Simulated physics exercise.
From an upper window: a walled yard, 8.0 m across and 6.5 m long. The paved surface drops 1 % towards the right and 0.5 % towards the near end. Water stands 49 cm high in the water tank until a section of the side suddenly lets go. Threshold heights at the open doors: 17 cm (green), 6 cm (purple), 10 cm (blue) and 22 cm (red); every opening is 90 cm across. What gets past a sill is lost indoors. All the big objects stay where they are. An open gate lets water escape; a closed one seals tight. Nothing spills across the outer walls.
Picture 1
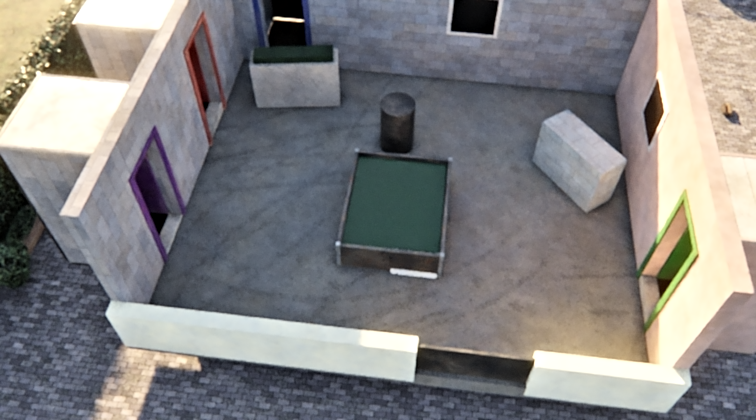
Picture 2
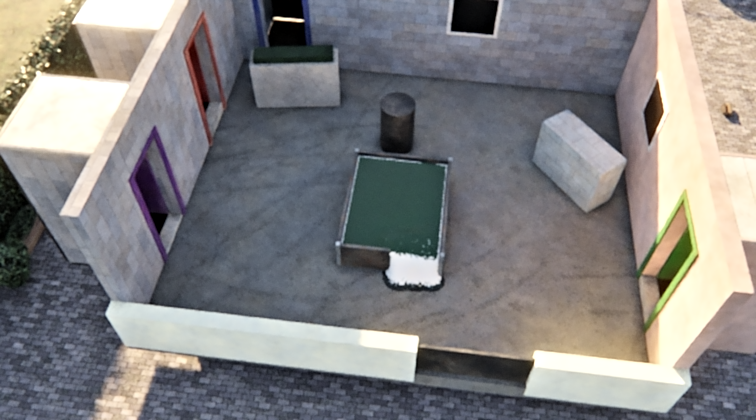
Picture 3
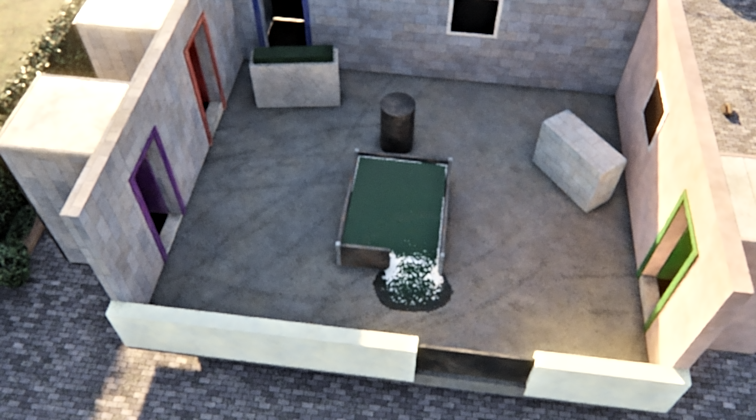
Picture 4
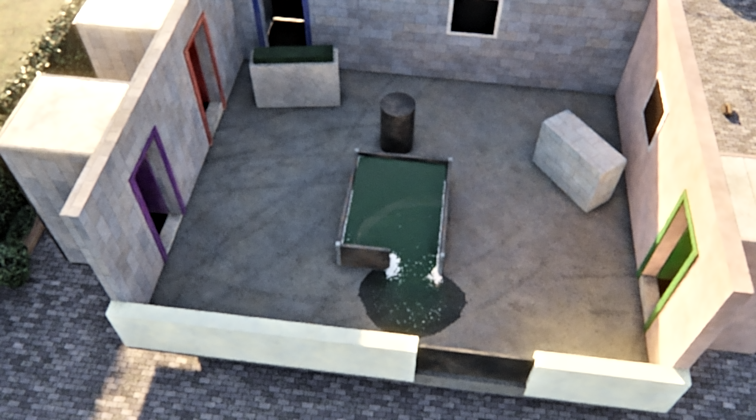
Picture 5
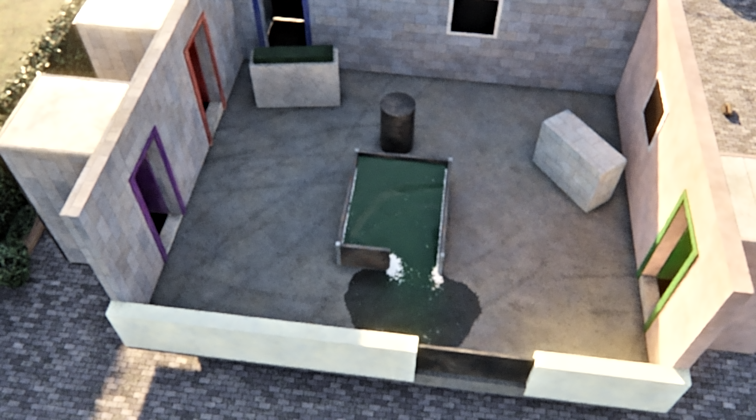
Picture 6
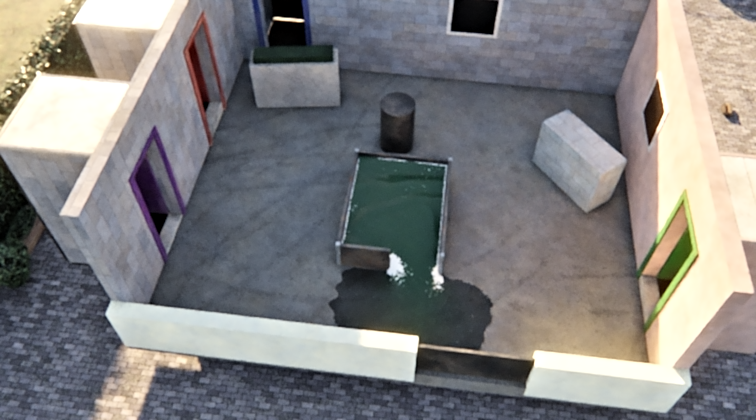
A walled yard with a tank of dark green water sat still at first, then white, foamy water poured from the tank's near side and spread a dark puddle across the paving toward the front wall.
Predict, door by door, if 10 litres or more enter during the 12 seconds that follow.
The water let in: At the green door it keeps below the limit; at the purple door it keeps below the limit; at the blue door it stays under the limit; at the red door it stays under the limit.
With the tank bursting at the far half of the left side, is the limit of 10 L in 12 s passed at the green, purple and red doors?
Then: Green not over, purple over, red under.
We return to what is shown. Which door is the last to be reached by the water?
The blue one.
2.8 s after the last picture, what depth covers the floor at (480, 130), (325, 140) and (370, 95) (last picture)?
About 0, 0 and 0 cm.
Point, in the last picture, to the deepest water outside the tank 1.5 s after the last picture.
Around (400, 357).
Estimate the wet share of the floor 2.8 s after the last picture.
About 30 per cent.
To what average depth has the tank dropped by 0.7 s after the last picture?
Some 37 cm.
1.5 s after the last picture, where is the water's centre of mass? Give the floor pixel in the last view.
Near (408, 263).
Then, 0.7 s after the last picture water covers 10 % of the floor and is deepest (29 cm) near (412, 359); green door not reached, purple door not reached, blue door not reached, red door not reached.
Then, 1.5 s after the last picture water covers 15 % of the floor and is deepest (28 cm) near (400, 357); green door not reached, purple door not reached, blue door not reached, red door not reached.
Then, 2.8 s after the last picture water covers 30 % of the floor and is deepest (22 cm) near (636, 387); green door 13 cm at the sill, 0 L in, purple door not reached, blue door not reached, red door not reached.
Then, 6.3 s after the last picture water covers 60 % of the floor and is deepest (14 cm) near (648, 388); green door 9 cm at the sill, 0 L in, purple door 5 cm at the sill, 1 L in, blue door not reached, red door 1 cm at the sill, 0 L in.
Then, 11.3 s after the last picture water covers 90 % of the floor and is deepest (8 cm) near (636, 387); green door 6 cm at the sill, 0 L in, purple door 2 cm at the sill, 1 L in, blue door 1 cm at the sill, 0 L in, red door 1 cm at the sill, 0 L in.
